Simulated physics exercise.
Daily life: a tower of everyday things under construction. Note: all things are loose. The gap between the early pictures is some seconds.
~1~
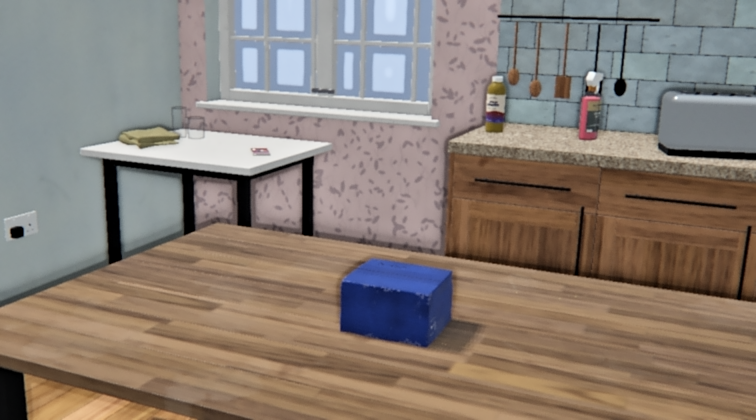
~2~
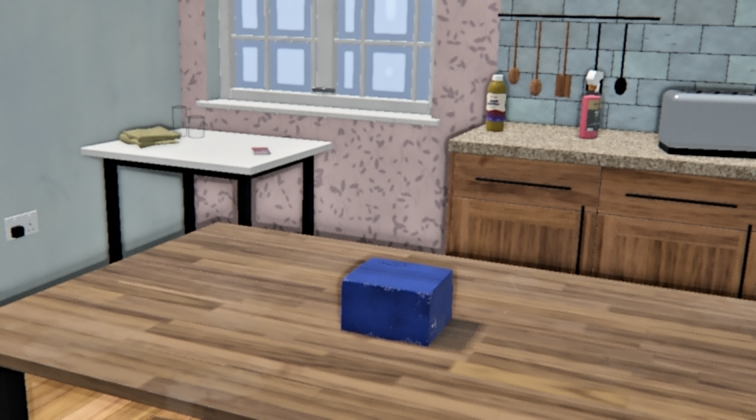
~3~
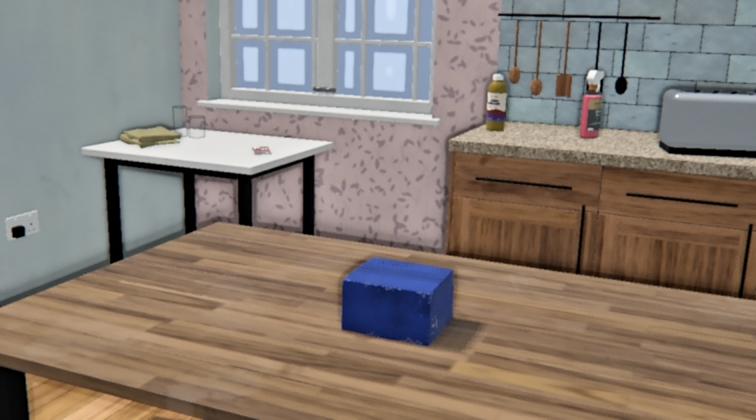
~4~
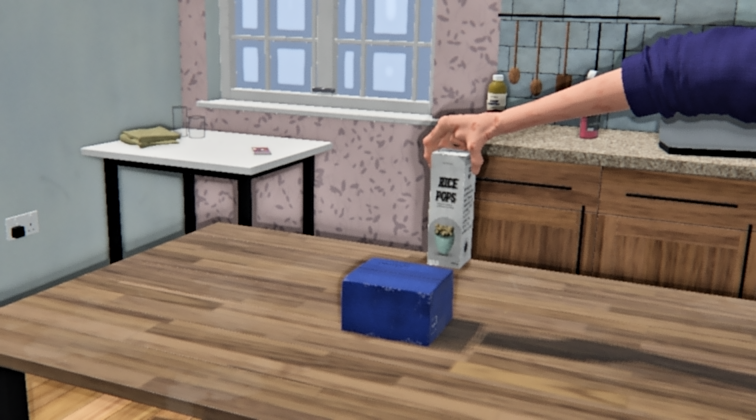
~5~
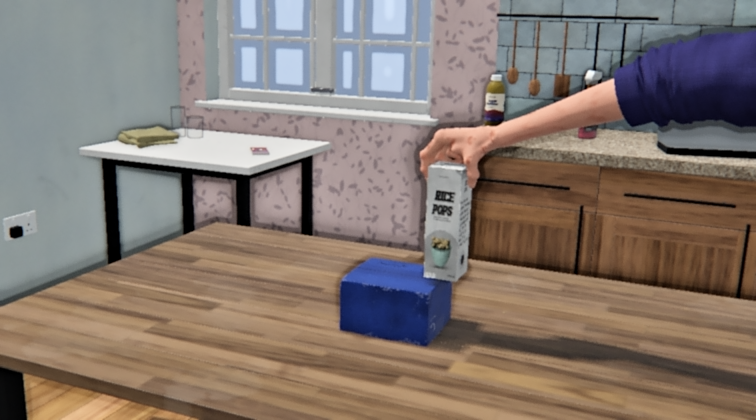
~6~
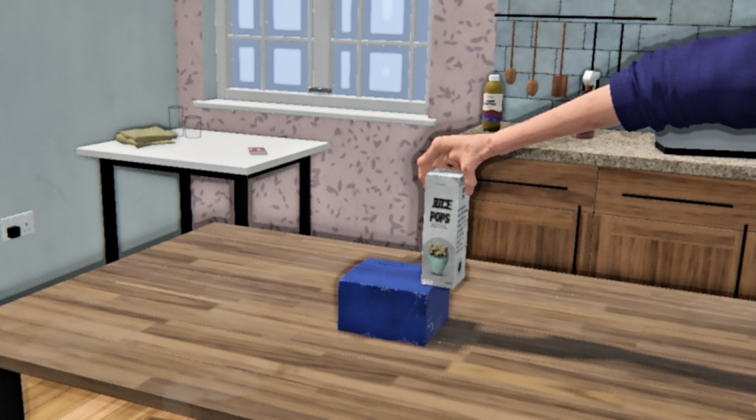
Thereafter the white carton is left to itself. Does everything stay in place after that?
Most likely the pile fails.
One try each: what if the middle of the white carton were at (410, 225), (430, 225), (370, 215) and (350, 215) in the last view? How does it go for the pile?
The pile does not fall on try one, does not fall on try two, does not fall on try three and goes down on try four.
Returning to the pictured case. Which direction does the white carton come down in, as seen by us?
It heads rightwards.
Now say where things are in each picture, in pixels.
The last thing is not in view yet; blue box (398, 300), in the first frame.
The last thing is not in view yet; blue box (398, 300), in the second frame.
The last thing is not in view yet; blue box (399, 299), in the third frame.
Coming down; white carton (452, 208); blue box (399, 300), in the fourth frame.
Coming down; white carton (448, 220); blue box (397, 300), in the fifth frame.
Set down, still held; white carton (446, 227); blue box (395, 300), in the sixth frame.
Then, 0.50 s after the last picture, white carton now fallen.
Then, 0.70 s after the last picture, things are still on the move.
At rest, fallen, white carton; blue box in place. Seen from the same camera at the end, white carton near (539, 327). The pile comes apart.
